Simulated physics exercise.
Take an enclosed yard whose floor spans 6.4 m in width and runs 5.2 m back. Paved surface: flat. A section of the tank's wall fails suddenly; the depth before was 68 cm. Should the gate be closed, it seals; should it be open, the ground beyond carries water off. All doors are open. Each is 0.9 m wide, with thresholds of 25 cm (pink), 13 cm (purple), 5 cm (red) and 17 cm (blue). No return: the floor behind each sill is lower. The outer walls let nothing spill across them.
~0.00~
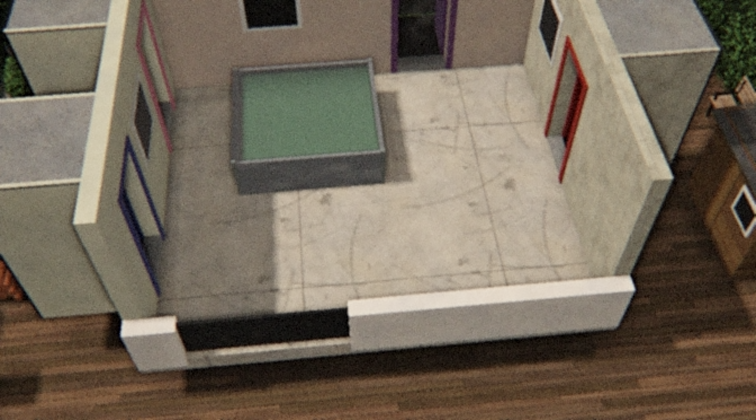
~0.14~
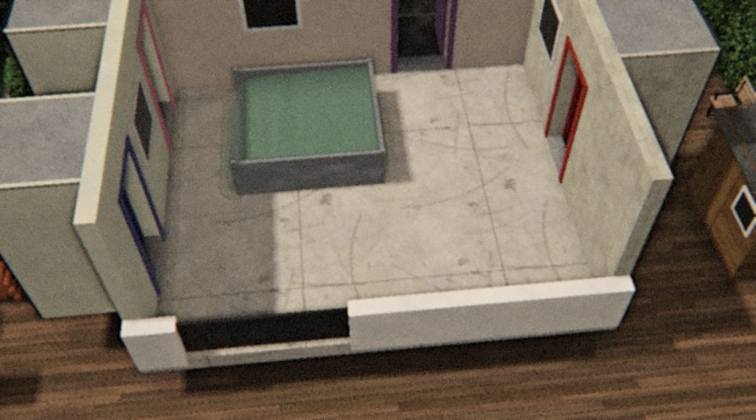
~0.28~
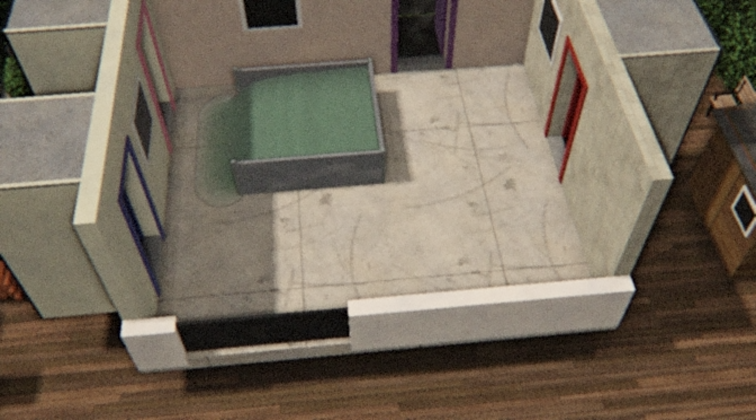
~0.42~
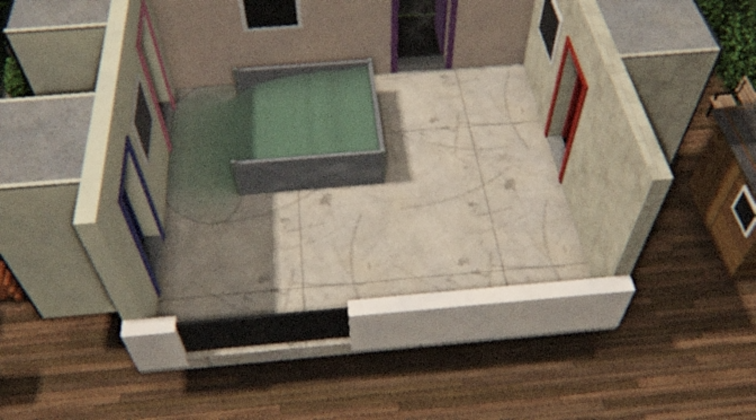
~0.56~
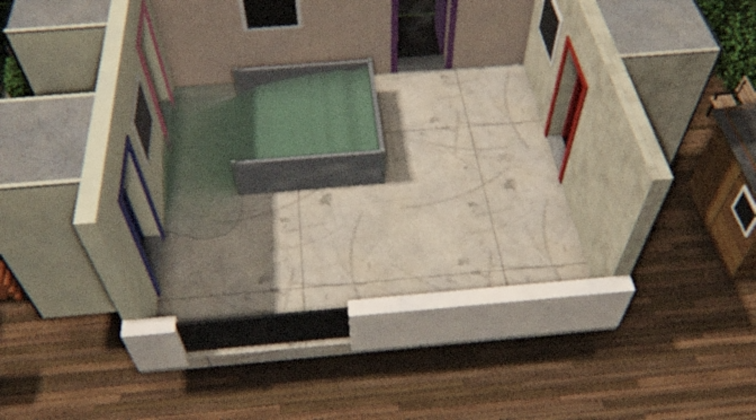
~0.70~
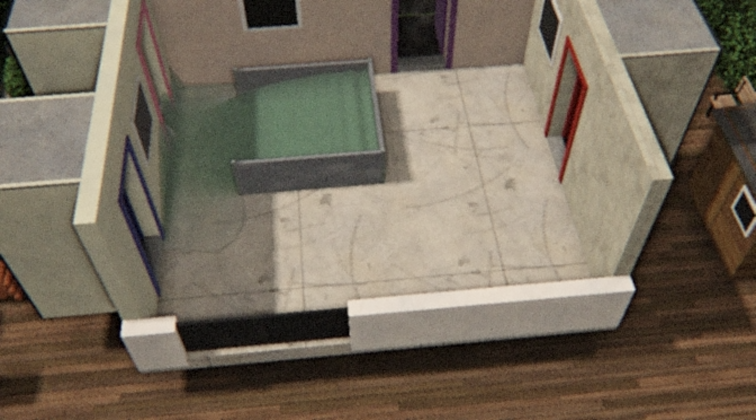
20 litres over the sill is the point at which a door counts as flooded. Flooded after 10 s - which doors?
Pink door: Yes. Purple door: No. Red door: Yes. Blue door: No.
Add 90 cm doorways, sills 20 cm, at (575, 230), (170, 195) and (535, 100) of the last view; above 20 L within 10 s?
Check each in turn: The first fails, the second succeeds, the third fails.
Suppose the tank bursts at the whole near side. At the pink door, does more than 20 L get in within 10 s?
Note: Pink door, short of the mark.
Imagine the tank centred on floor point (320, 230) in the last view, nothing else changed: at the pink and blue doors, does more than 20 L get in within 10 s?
Against that limit: Pink not over, blue over.
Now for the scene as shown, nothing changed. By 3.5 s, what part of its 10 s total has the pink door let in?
Some 100 per cent by then.
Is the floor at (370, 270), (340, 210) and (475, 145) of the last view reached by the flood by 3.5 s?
Point 1: Reached; point 2: Unreached; point 3: Unreached.
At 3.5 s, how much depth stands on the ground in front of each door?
Door by door, in cm: Pink reads 25, purple reads 11, red reads 0, blue reads 12.
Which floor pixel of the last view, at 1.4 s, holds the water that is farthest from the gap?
About pixel (155, 345).
After 1.4 s water covers 20 % of the floor and is deepest (56 cm) near (176, 89); pink door 49 cm at the sill, 82 L in, purple door not reached, red door not reached, blue door 14 cm at the sill, 0 L in.
After 2.2 s water covers 30 % of the floor and is deepest (48 cm) near (175, 96); pink door 44 cm at the sill, 189 L in, purple door not reached, red door not reached, blue door 16 cm at the sill, 0 L in.
After 3.5 s water covers 55 % of the floor and is deepest (30 cm) near (519, 64); pink door 25 cm at the sill, 245 L in, purple door 11 cm at the sill, 0 L in, red door not reached, blue door 12 cm at the sill, 1 L in.
After 6.0 s water covers 90 % of the floor and is deepest (18 cm) near (585, 274); pink door 11 cm at the sill, 247 L in, purple door 5 cm at the sill, 0 L in, red door 5 cm at the sill, 1 L in, blue door 11 cm at the sill, 1 L in.
After 10.0 s water covers 95 % of the floor and is deepest (16 cm) near (408, 99); pink door 10 cm at the sill, 248 L in, purple door 13 cm at the sill, 0 L in, red door 9 cm at the sill, 52 L in, blue door 7 cm at the sill, 1 L in.
